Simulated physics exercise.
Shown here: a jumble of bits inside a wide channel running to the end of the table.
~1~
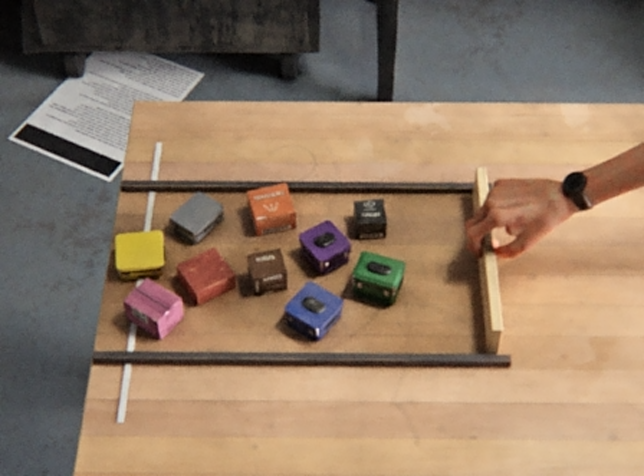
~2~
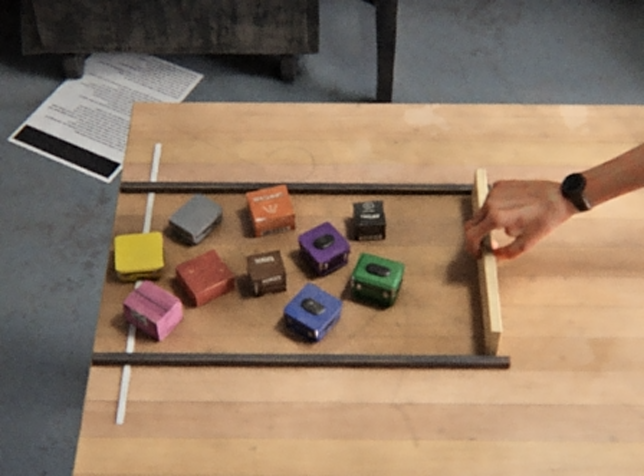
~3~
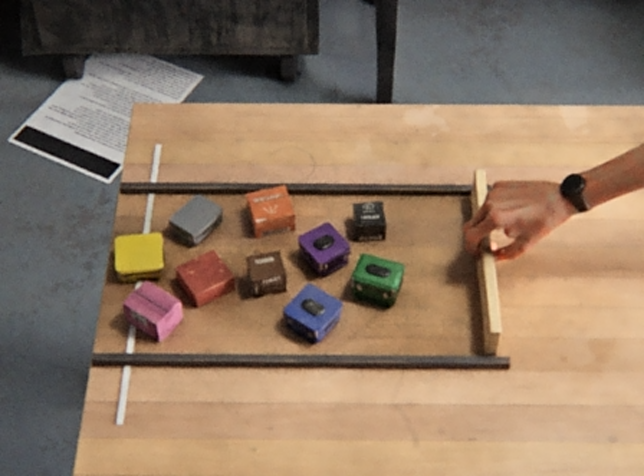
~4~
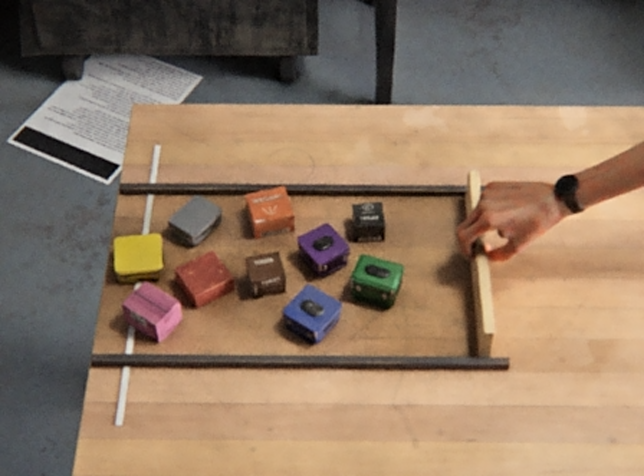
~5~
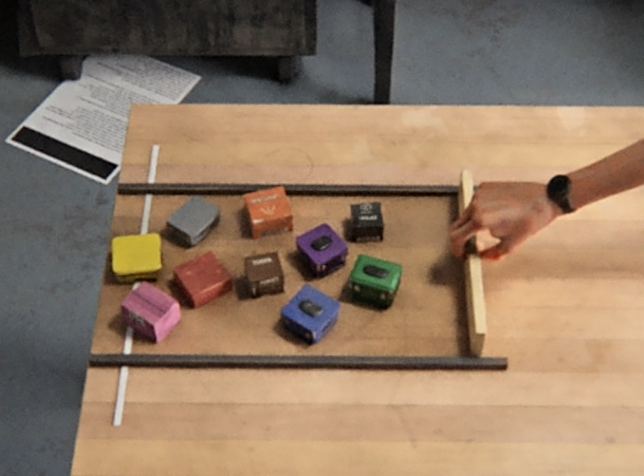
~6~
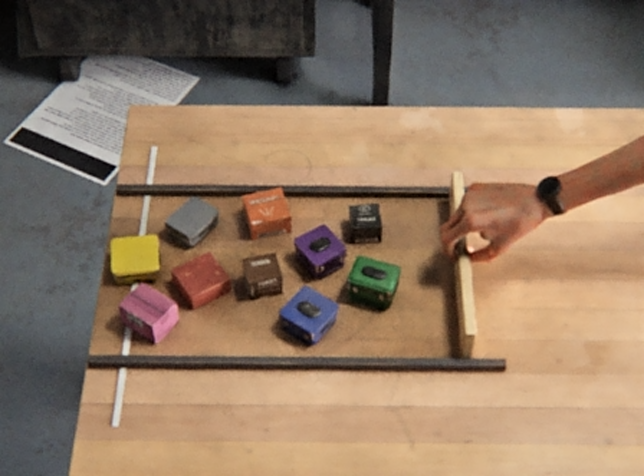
A hand with a dark wristband slowly sliding a wooden board left between two dark rails toward small colourful boxes lying still.
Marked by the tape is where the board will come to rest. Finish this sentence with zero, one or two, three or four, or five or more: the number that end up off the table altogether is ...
The number that end up off the table altogether is five or more.
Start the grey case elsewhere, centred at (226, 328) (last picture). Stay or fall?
Result for the grey case: It drops.
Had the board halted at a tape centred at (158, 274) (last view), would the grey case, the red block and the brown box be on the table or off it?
Grey case goes off, red block goes off, brown box goes off.
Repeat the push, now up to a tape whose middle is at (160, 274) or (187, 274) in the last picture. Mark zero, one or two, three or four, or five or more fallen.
Okay, so it's five or more for the first place and three or four for the second.
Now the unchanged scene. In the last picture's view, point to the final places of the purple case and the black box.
Okay, so first (120, 242), and next (128, 215).
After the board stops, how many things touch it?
The answer is 4.
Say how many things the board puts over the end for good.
Taken together, the number is 6.
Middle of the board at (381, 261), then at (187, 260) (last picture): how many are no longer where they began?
The first number is 2, the next one 10.
Soon after, none off yet; yellow case at rest near (136, 261); pink box at rest near (149, 313); grey case at rest near (193, 223).
Then, none off yet; yellow case tipped a little near (91, 257); pink box at rest near (149, 313); grey case moved about its own width near (149, 225).
At rest, the number that fall off is five or more; fallen, orange box, brown box, red block, grey case, pink box and yellow case.
